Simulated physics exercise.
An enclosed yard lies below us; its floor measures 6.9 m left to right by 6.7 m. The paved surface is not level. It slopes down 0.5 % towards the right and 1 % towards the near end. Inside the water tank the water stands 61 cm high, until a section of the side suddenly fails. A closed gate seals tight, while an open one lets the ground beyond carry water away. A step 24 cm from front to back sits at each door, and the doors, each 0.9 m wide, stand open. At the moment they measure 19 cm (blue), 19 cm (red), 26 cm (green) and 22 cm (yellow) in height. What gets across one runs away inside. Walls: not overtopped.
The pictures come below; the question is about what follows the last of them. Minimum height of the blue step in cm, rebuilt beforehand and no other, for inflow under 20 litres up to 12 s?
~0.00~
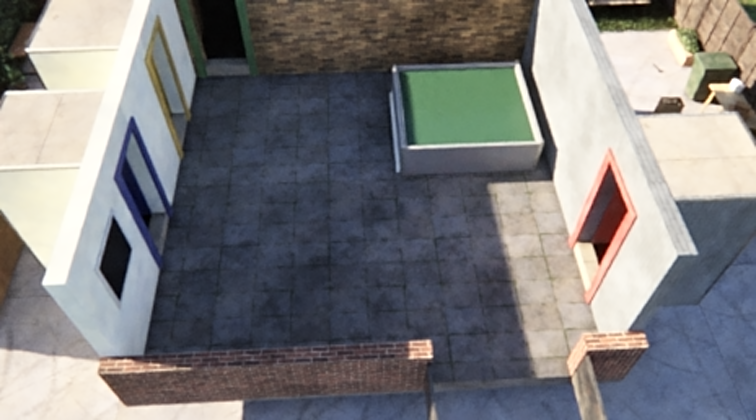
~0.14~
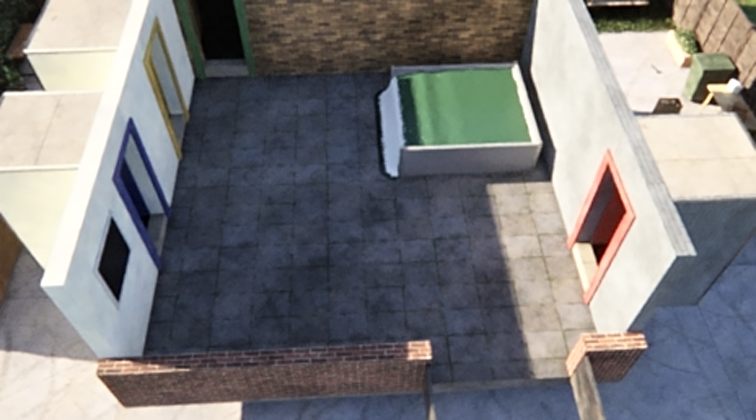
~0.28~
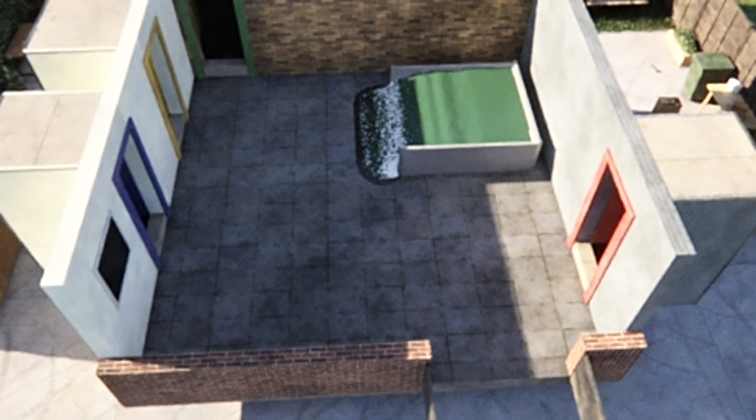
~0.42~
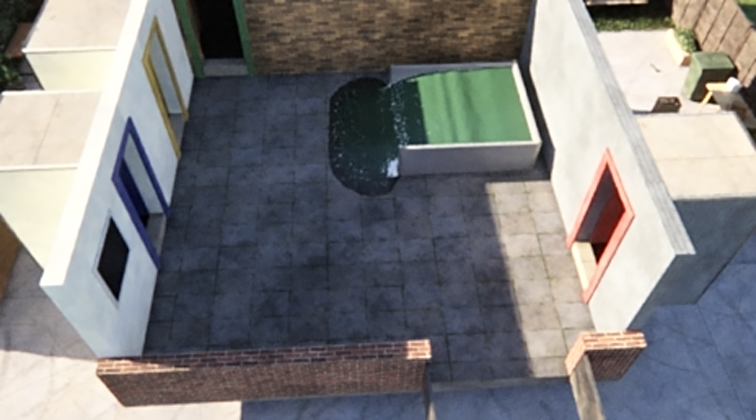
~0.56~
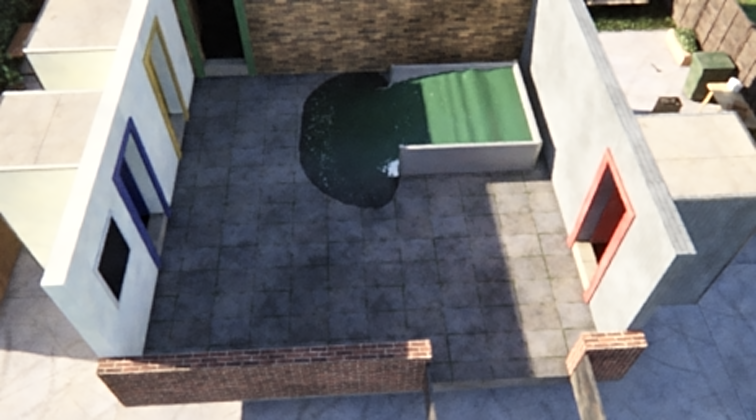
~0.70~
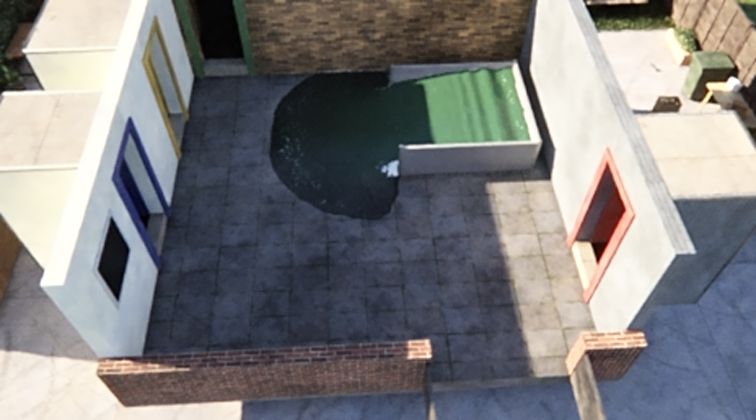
13.5 cm.
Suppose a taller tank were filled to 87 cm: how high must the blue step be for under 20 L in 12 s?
Roughly 21 centimetres.
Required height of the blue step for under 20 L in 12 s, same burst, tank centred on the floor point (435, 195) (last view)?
In this case, 25 cm or so.
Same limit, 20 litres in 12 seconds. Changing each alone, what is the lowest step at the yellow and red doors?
About 24 cm at yellow and 11.0 cm at red.
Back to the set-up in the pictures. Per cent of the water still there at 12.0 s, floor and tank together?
Around 88 in a hundred parts remain.
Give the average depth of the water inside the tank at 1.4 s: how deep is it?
The mean depth is roughly 36 cm.
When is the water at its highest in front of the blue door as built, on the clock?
2.8 s.
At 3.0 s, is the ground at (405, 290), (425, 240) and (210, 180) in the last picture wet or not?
Listed order - unwetted, unwetted, soaked through.
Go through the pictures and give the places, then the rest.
In the first frame, the water tank at (463, 106) is whole and still, 61 cm deep; the blue door at (148, 203) is dry.
In the second frame, the front is at (386, 173), 0.3 m from the gap at (398, 123); 0.5 m2 of floor is wet, 61 cm left at the back.
In the third frame, water pours out at (397, 125) and has run 0.7 m, to (362, 166); about 11 cm deep outside, 61 cm at the back.
In the fourth frame, water pours out at (397, 125) and has run 1.3 m, to (333, 157); about 10 cm deep outside, 61 cm at the back.
In the fifth frame, water pours out at (397, 125) and has run 1.8 m, to (305, 160); about 8 cm deep outside, 61 cm at the back.
In the sixth frame, the gap is at (397, 126), the front 2.3 m out at (276, 159); the back of the water tank holds 58 cm; the blue door at (146, 203), 4.8 m from the gap, is still 2.4 m from the nearest water.
After 1.4 s water covers 35 % of the floor, deepest (28 cm) near (390, 152); it has not reached the blue door.
After 3.0 s water covers 50 % of the floor, deepest (34 cm) near (227, 88); 20 cm at the blue door, 0 litres in over its 19 cm step.
After 12.0 s water covers 95 % of the floor, deepest (15 cm) near (553, 190); 6 cm at the blue door, 1 litre in over its 19 cm step.
At the blue door as built, the water arrived by 2.0 s and peaked near 21 cm at 2.8 s.
With a step of 11.5 cm, 34 litres would have come in within the 12 s; with 15.5 cm, 10 litres. So under 20 litres takes about 13.5 cm.
